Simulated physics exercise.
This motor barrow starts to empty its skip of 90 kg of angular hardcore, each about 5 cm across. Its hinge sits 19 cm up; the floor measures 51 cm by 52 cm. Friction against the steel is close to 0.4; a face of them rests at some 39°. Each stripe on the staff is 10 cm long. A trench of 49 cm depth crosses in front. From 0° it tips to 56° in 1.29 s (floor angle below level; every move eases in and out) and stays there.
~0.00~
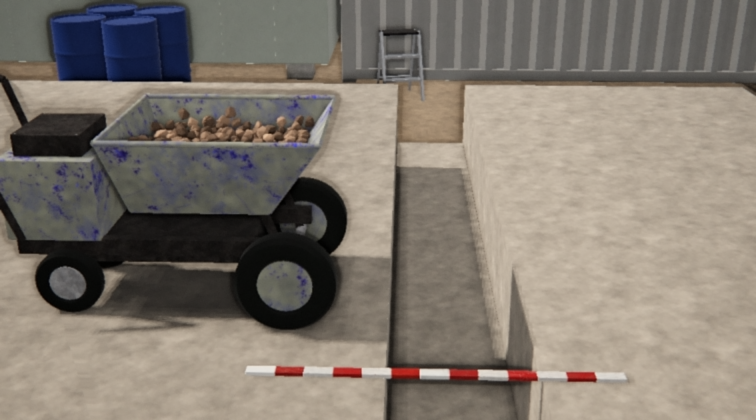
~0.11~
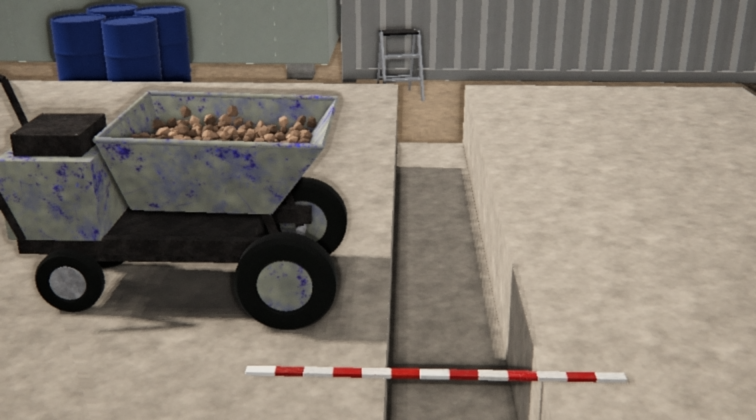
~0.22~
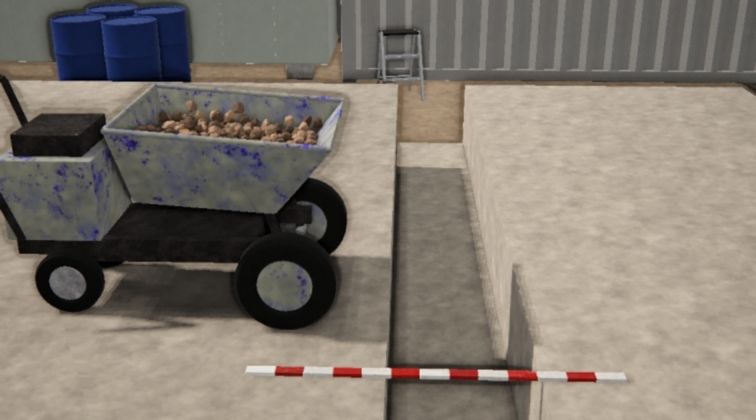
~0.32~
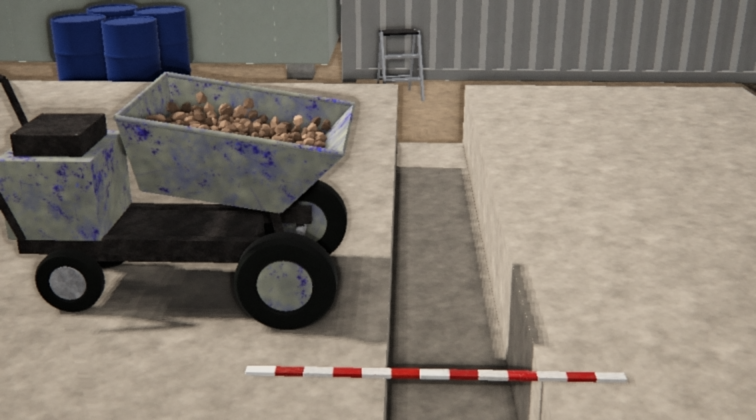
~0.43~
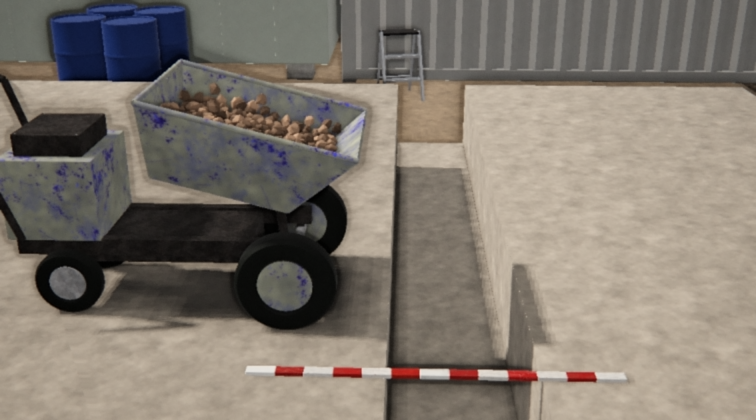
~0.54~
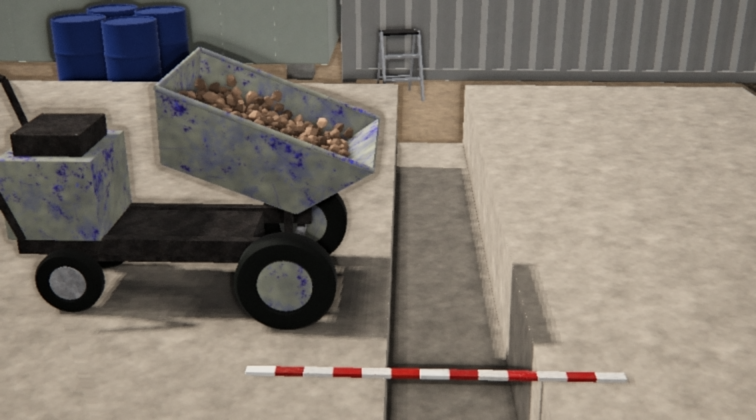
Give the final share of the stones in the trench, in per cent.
Roughly 5 per cent ends in the trench.
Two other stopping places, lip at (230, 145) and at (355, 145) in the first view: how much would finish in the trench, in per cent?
About 0 and 5 per cent.
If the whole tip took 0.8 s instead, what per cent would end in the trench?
Then about 15 per cent.
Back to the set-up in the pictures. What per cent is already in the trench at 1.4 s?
Some 0 per cent.
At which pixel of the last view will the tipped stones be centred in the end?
Around (470, 384).
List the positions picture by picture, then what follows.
In the first frame, the skip is at 0°, its lip at (320, 146); the top of the load is at (227, 127).
In the second frame, the skip is at 1°, its lip at (323, 147); the top of the load is at (215, 125); the stones move at 0.2 m/s on average.
In the third frame, lip at (331, 150), floor tilted 4°, highest stones at (191, 120); the stones move at 0.3 m/s on average.
In the fourth frame, lip at (343, 154), floor tilted 9°, highest stones at (199, 111); the stones move at 0.4 m/s on average.
In the fifth frame, the skip is at 15°, its lip at (358, 161); the top of the load is at (198, 102); the stones move at 0.5 m/s on average.
In the sixth frame, the skip is at 21°, its lip at (373, 171); the top of the load is at (211, 93); the stones move at 0.6 m/s on average.
After 1.0 s the floor is at 47°; 100 % in the skip; the foremost stones are at (389, 199).
After 1.4 s the floor is at 56°; 100 % in the skip; the foremost stones are at (432, 206).
After 1.7 s the floor is at 56°; 98 % in the skip, 2 % in the trench; the foremost stones are at (475, 358).
After 3.7 s the floor is at 56°; 95 % in the skip, 5 % in the trench; the foremost stones are at (502, 398).
